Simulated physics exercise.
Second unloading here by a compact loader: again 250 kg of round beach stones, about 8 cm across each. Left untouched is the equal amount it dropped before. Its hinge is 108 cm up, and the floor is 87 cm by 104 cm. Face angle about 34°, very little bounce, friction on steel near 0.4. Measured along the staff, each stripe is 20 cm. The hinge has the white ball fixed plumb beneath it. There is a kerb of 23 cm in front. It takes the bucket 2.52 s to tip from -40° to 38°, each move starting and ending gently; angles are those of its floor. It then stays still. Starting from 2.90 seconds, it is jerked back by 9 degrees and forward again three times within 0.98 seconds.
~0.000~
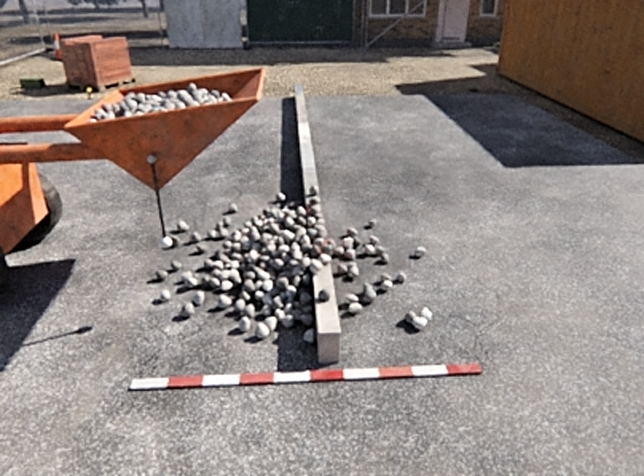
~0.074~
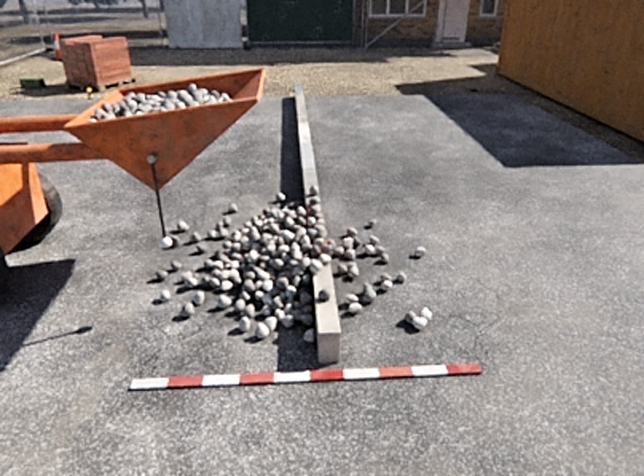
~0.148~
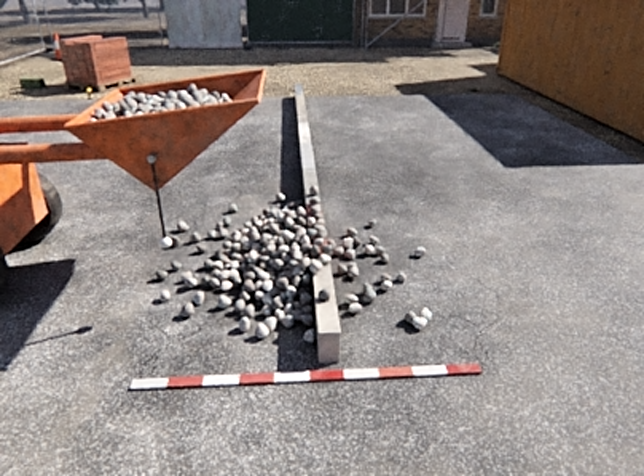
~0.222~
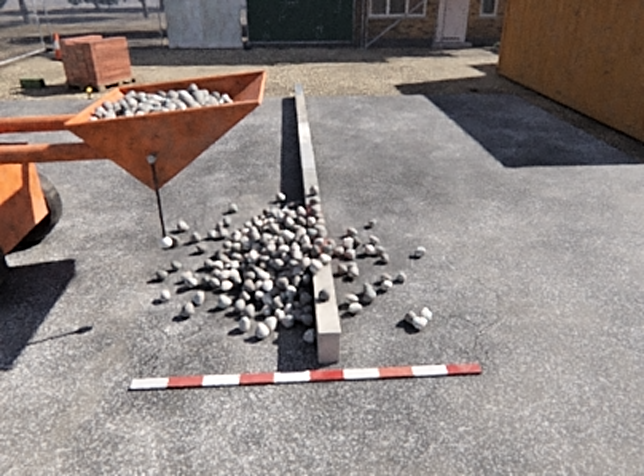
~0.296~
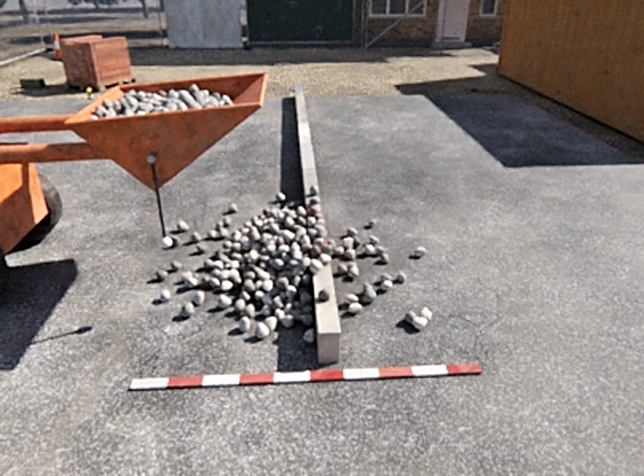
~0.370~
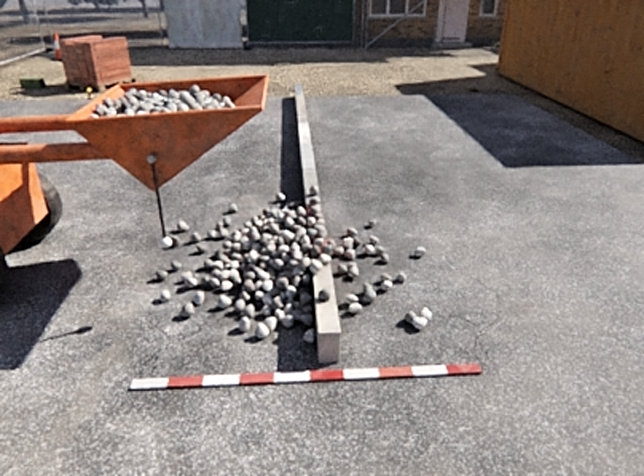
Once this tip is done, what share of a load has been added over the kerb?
About 7 per cent.
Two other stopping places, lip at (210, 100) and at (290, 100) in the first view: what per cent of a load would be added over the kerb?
Roughly 0 and 40 percent, in that order.
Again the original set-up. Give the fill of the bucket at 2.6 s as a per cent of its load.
About 10 per cent is held.
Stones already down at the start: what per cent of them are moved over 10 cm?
Around 15 in a hundred.
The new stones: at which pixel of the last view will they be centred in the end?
The centre sits about (276, 241).
After 1.9 s the floor is at 26°; in per cent of one load, 94 in the bucket, 99 on this side of the kerb, 7 over the kerb; the foremost stones are at (400, 273).
After 2.6 s the floor is at 38°; in per cent of one load, 9 in the bucket, 181 on this side of the kerb, 10 over the kerb; the foremost stones are at (400, 273).
After 4.3 s the floor is at 38°; in per cent of one load, 0 in the bucket, 186 on this side of the kerb, 14 over the kerb; the foremost stones are at (417, 284).
After 7.0 s the floor is at 38°; in per cent of one load, 0 in the bucket, 186 on this side of the kerb, 14 over the kerb; the foremost stones are at (417, 284). Net gain over the kerb, 7.
